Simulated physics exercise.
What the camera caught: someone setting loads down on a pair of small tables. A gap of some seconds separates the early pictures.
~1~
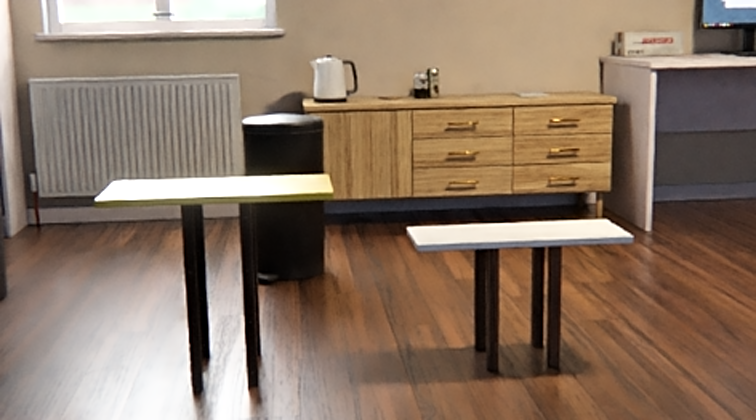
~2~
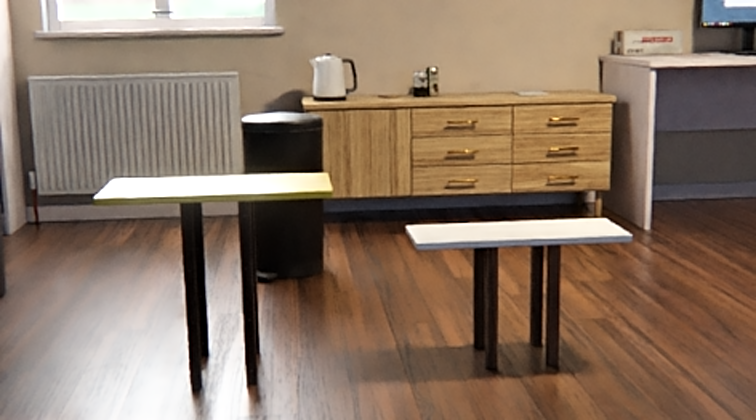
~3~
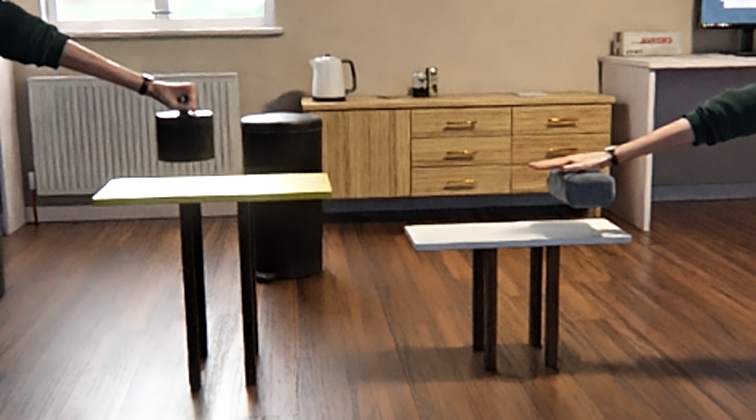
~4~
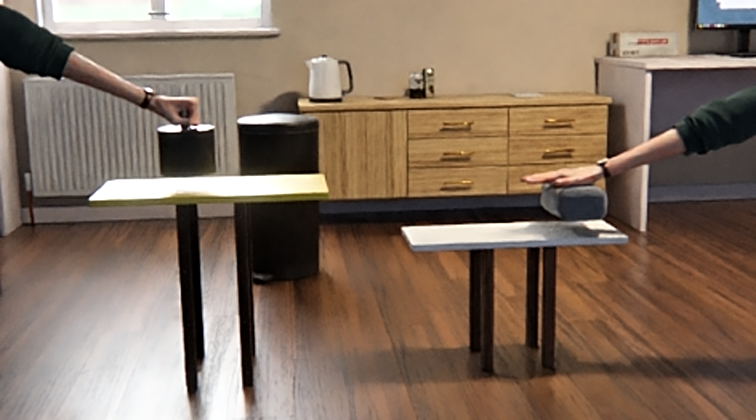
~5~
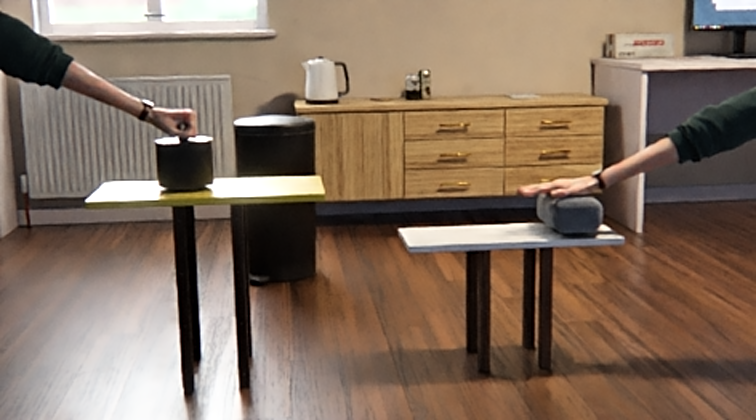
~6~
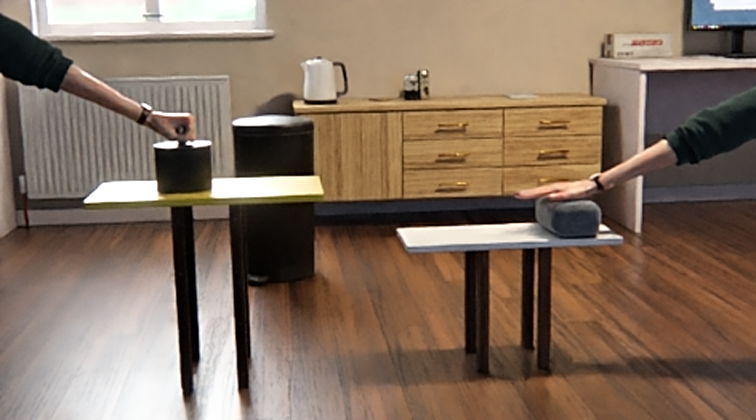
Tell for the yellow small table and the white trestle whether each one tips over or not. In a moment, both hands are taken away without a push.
Tipping over - yellow small table: No; white trestle: No.
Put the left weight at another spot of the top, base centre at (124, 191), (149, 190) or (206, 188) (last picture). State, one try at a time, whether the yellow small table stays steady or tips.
Try one it tumbles over, try two it tumbles over, try three it remains upright.
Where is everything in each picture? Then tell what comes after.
The first picture shows yellow small table (219, 190); white trestle (517, 235).
The second picture shows white trestle (516, 234).
The third picture shows still on the way; yellow small table (217, 189); right cushion (582, 186).
The fourth picture shows still on the way; white trestle (511, 235); left weight (187, 150).
The fifth picture shows still on the way; yellow small table (210, 192); right cushion (569, 210).
The sixth picture shows in place, still held; yellow small table (209, 192); white trestle (507, 237); left weight (184, 167).
Then, 0.72 s later than the last frame, yellow small table at rest near (209, 192); white trestle at rest near (507, 237).
When it is over, the yellow small table stays flat on its feet, near (209, 192); the white trestle stays flat on its feet, near (507, 237).
